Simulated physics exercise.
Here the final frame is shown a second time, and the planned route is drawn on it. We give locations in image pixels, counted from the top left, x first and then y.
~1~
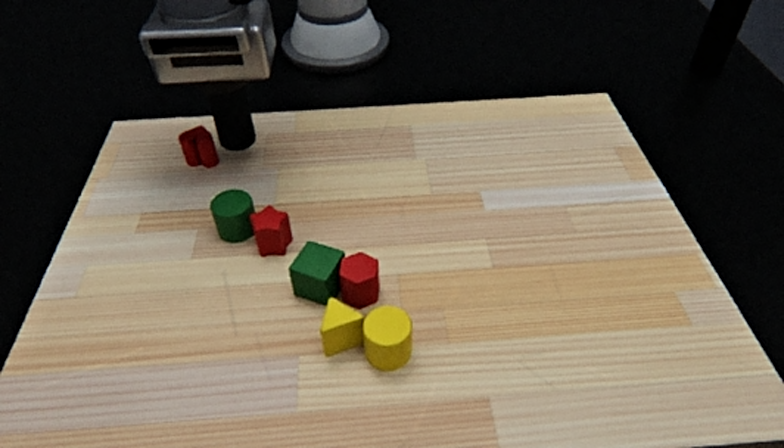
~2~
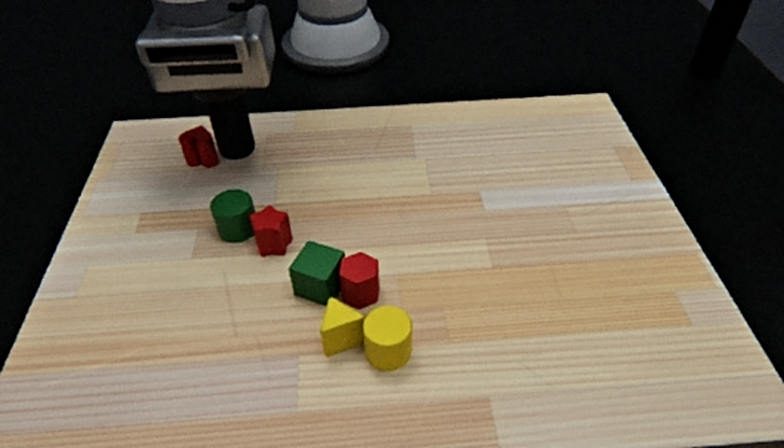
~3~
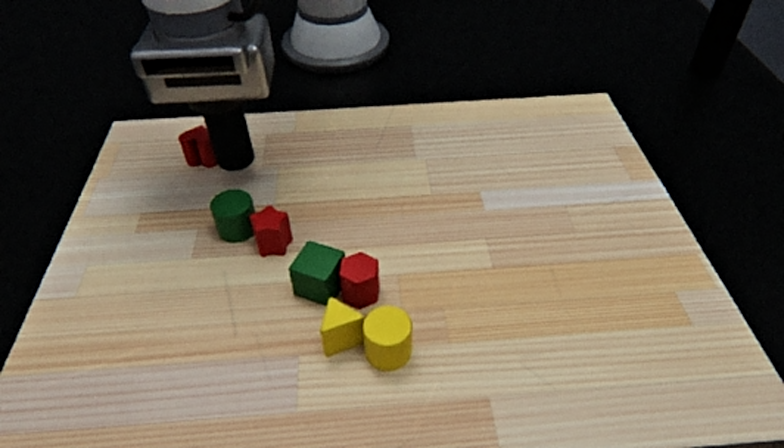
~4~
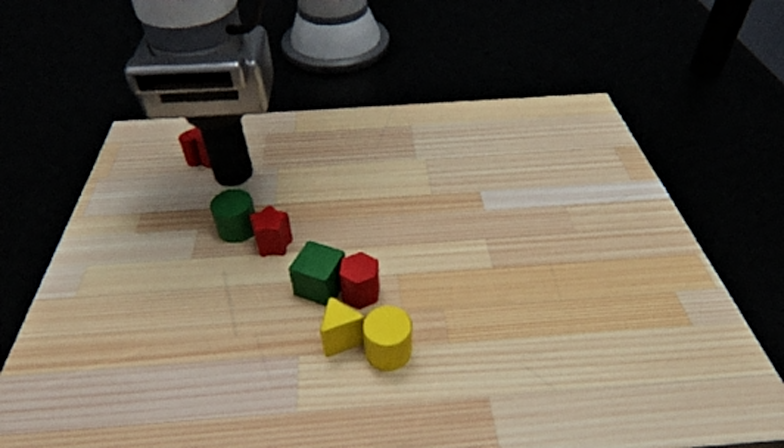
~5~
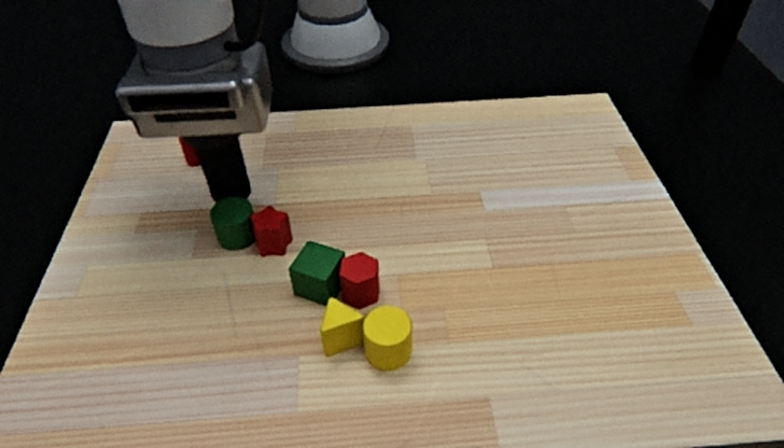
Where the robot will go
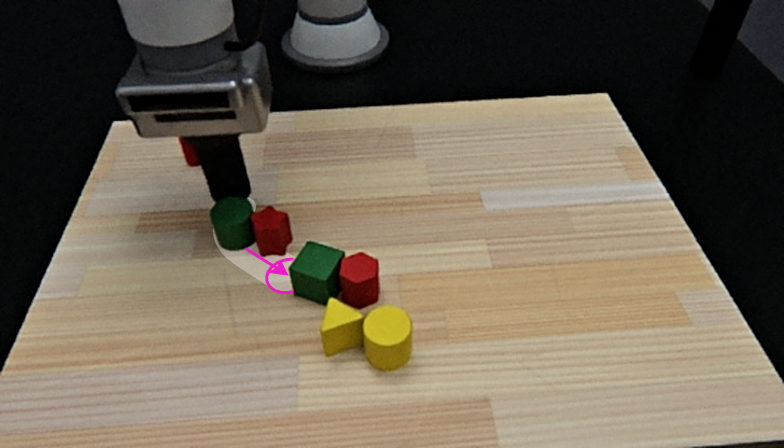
Robot arm with a black rod moving toward the viewer over a wooden board and nudging a green round block slightly forward.
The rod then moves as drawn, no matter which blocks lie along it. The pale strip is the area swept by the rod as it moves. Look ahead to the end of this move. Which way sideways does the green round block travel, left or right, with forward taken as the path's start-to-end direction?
Rightward.
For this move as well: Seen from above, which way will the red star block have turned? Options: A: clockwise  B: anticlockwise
B.
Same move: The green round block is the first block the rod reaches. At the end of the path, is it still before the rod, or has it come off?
It lies beside or behind the rod.
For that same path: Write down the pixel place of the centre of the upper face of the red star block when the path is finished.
It will likely be found at (311, 228).
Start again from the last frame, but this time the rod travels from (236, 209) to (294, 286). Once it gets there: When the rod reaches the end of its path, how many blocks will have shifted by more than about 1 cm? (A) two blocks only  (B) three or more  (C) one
The one that fits is B, three or more.
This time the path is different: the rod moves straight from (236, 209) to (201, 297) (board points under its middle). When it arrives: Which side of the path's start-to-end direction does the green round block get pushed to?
Off to the left side.
Drawn move, from (236, 209) over (235, 236) and (258, 257) to (288, 276).
On the path given first. One third of the way, rod at (231, 221); green round block at (231, 239); red star block at (272, 222), turned 35° anticlockwise.
Two thirds of the way, rod at (255, 242); green round block at (239, 264); red star block at (289, 227), turned 60° anticlockwise.
At the end, rod at (285, 261); green round block at (243, 274); red star block at (311, 228), turned 100° anticlockwise; green square piece at (325, 259); red hexagonal block at (366, 270).
